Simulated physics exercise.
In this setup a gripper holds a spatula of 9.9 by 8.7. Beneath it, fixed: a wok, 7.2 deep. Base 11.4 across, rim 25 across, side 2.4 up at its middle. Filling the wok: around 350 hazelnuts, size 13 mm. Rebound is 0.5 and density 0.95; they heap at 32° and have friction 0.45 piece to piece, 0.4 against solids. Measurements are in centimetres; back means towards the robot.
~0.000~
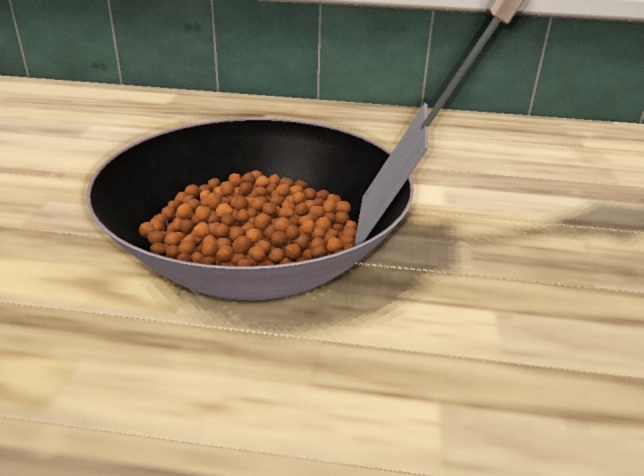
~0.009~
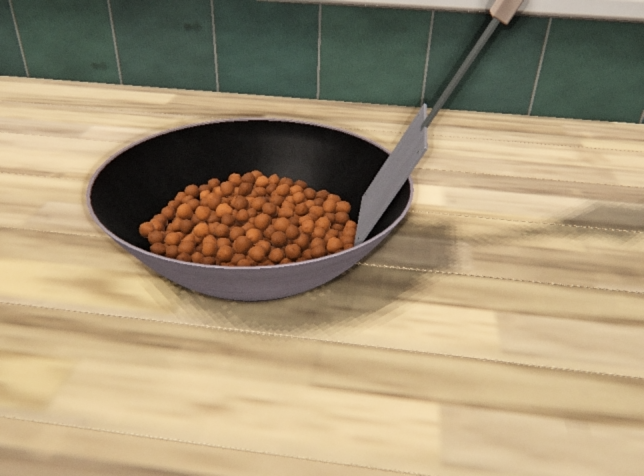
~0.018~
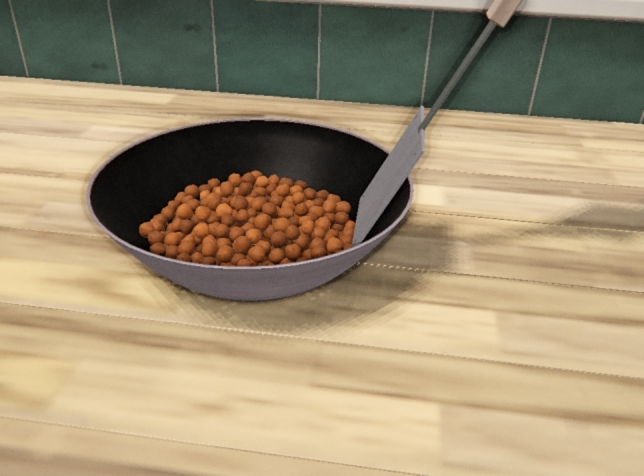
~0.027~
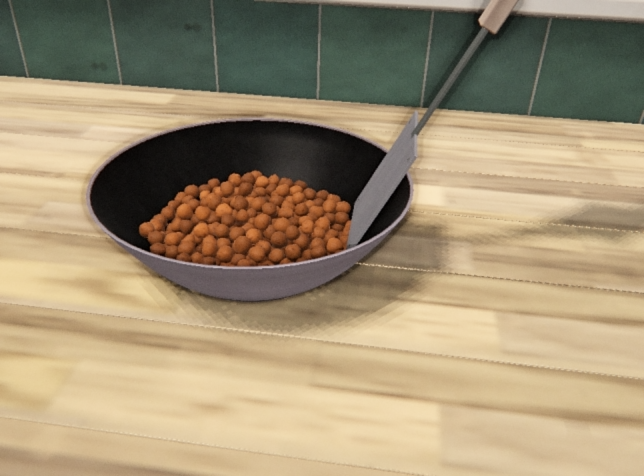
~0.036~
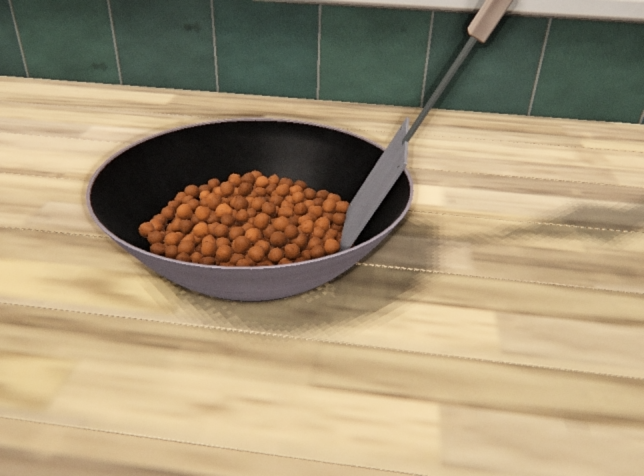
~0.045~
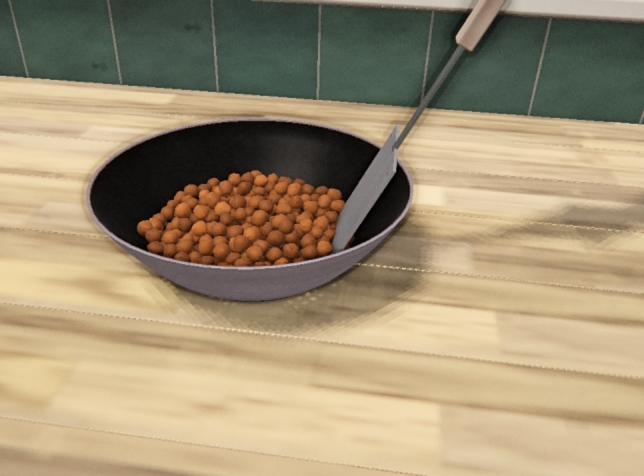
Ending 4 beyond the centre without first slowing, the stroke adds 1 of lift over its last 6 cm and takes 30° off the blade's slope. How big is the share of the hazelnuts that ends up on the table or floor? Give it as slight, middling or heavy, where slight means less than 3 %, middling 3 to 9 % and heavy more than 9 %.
Slight.
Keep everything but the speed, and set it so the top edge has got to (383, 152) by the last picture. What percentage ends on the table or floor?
Expect some 5 per cent there.
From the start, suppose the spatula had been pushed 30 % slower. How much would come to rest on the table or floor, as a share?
Near 0 %.
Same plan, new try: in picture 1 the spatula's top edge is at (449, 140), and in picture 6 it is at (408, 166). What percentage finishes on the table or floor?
Roughly 5 %.
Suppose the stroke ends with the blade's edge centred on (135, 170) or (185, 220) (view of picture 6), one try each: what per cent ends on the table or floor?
Around 50 per cent for the first try and 10 per cent for the second.
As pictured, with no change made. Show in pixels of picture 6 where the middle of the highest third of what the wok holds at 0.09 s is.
Roughly pixel (217, 205).
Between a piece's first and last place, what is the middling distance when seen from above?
It comes to some 4 cm.
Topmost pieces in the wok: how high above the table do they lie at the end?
Some 8.0 cm.
After 0.09 s, sloping 64°, highest piece 7 above the table; 353 in the wok.
After 0.14 s, sloping 51°, highest piece 9 above the table; 352 in the wok, 1 on the blade or in flight.
After 0.36 s, sloping 34°, highest piece 8 above the table; 349 in the wok, 3 on the table or floor, 1 on the blade or in flight.
After 1.41 s, sloping 34°, highest piece 8 above the table; 349 in the wok, 4 on the table or floor.
In the end, 349 in the wok, 4 on the table or floor. That is 1 % on the table or floor.
